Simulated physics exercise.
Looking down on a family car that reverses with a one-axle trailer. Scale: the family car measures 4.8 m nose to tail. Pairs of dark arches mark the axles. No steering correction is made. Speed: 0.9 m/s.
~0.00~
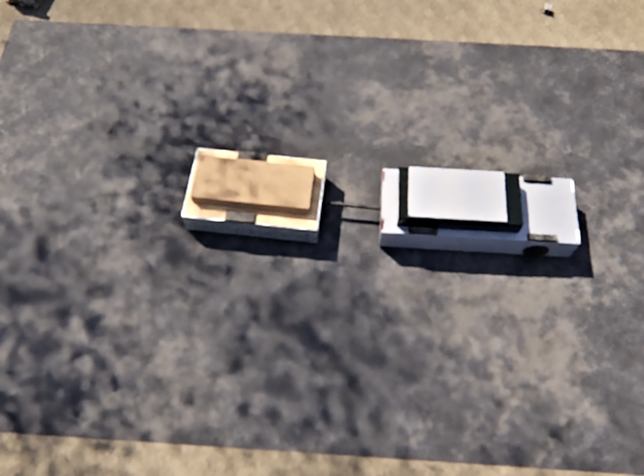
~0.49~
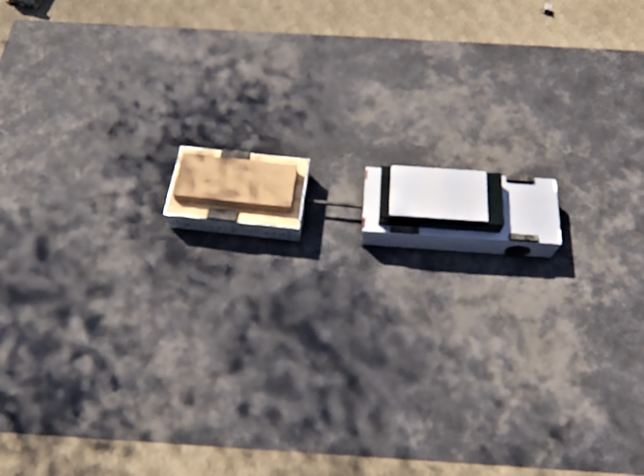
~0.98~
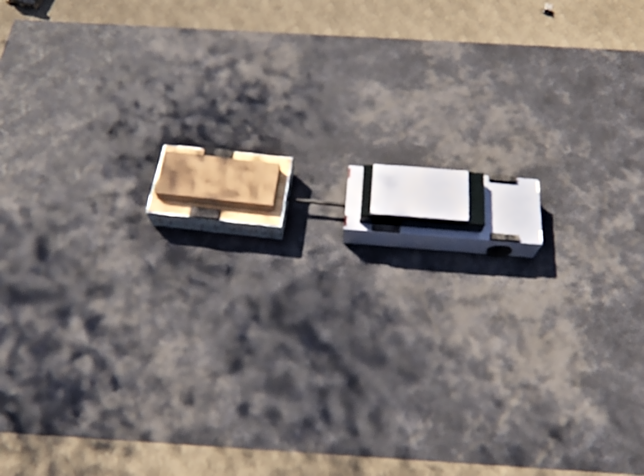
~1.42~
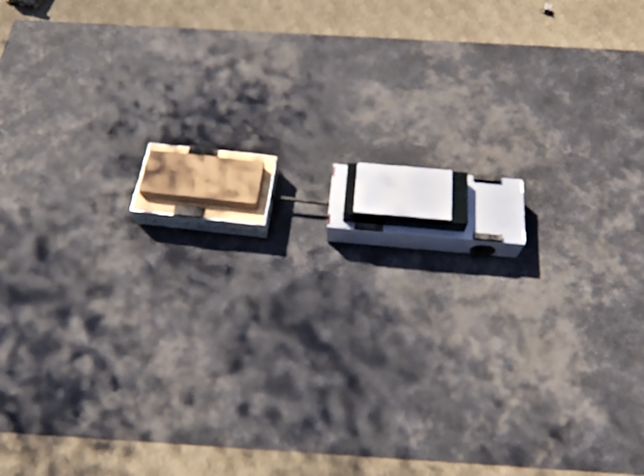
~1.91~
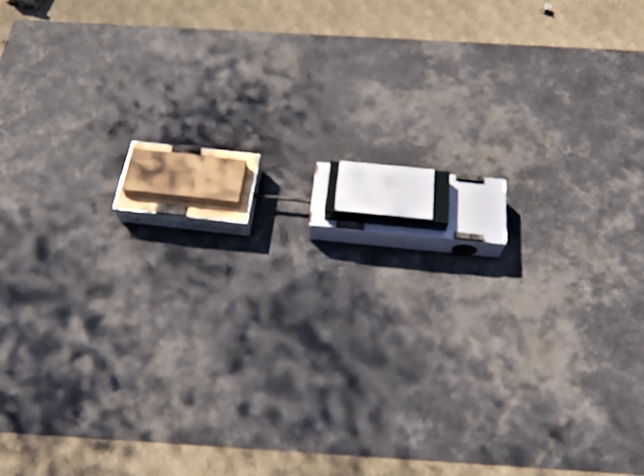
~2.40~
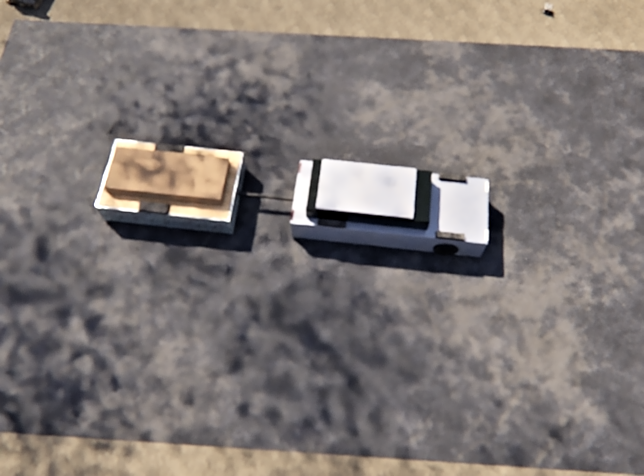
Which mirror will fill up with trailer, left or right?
To the right-hand side of the car.
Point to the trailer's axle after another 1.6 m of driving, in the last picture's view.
Around (98, 171).
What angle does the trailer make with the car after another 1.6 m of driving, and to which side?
Some 5° to its right.
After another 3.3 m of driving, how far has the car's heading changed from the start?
About 8°.
Then, 4.2 s in, the tail is 4° to the car's right, the car has turned 5° and the trailer's axle is at (98, 171) of the last picture.
Then, 6.0 s in, the tail is 10° to the car's right, the car has turned 8° and the trailer's axle is at (35, 168) of the last picture.
Then, 7.9 s in, the tail is 21° to the car's right, the car has turned 10° and the trailer's axle is out of the picture.
Then, 9.7 s in, the tail is 36° to the car's right, the car has turned 13° and the trailer's axle is out of the picture.
Then, 11.6 s in, the tail is 60° to the car's right, the car has turned 15° and the trailer's axle is out of the picture; it has jack-knifed.
